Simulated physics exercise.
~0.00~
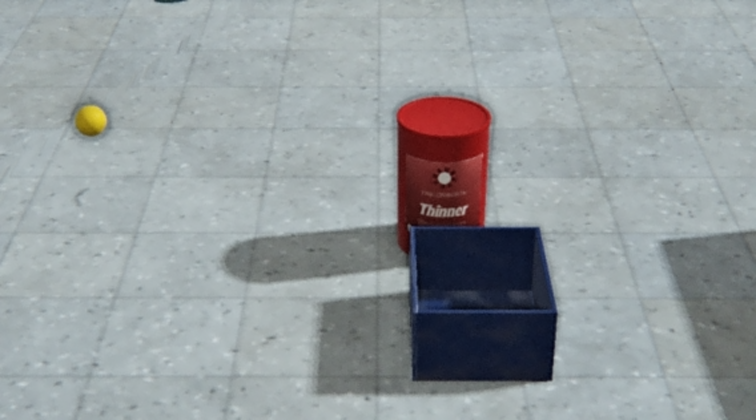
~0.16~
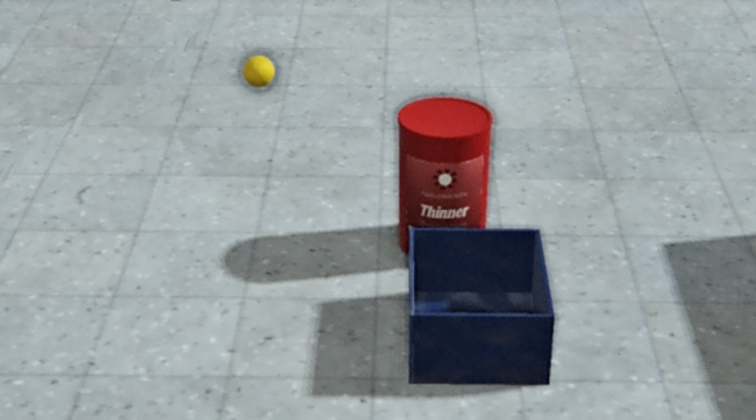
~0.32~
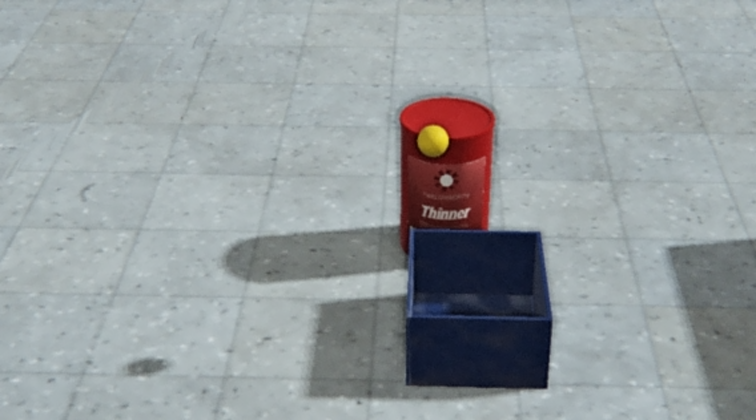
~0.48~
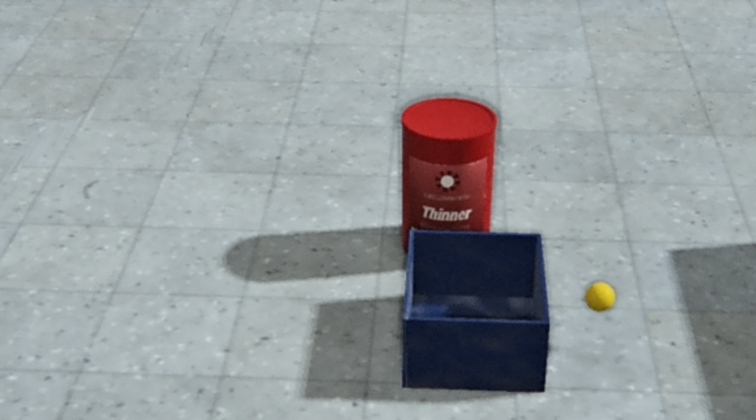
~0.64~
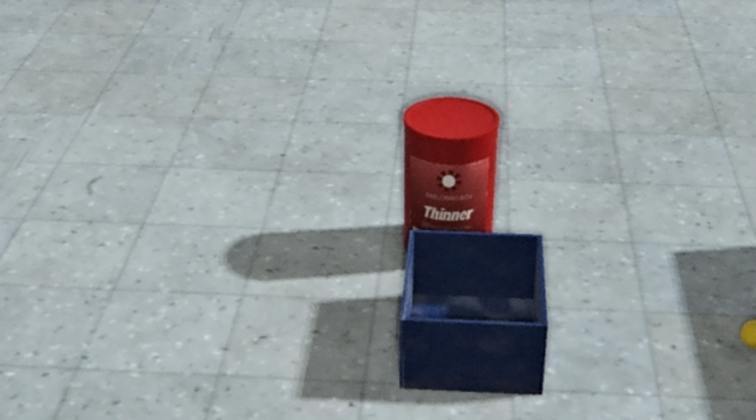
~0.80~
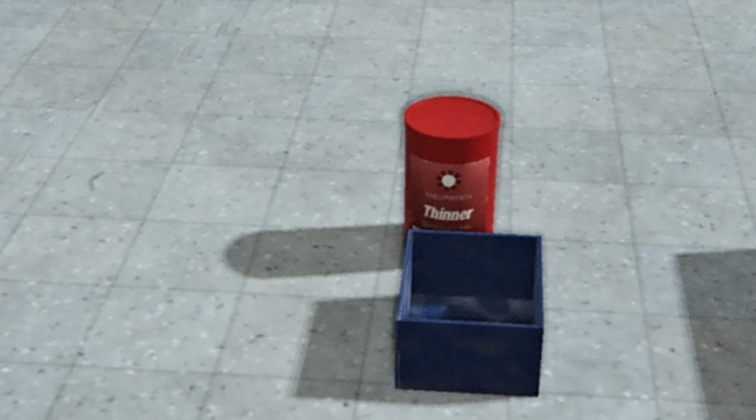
A pale grey tiled floor is seen from above at an angle, with the view drifting slightly sideways. A red can labelled Thinner stands near the middle, just behind an open dark blue box, and both cast shadows to the left. A small yellow ball, perhaps a lemon, flies in from the upper left, rises, then arcs down to the right, passing in front of the can. It misses the box, dropping beyond its right side and carrying on to the right edge. Finally it is out of view, leaving the can upright and the box empty.
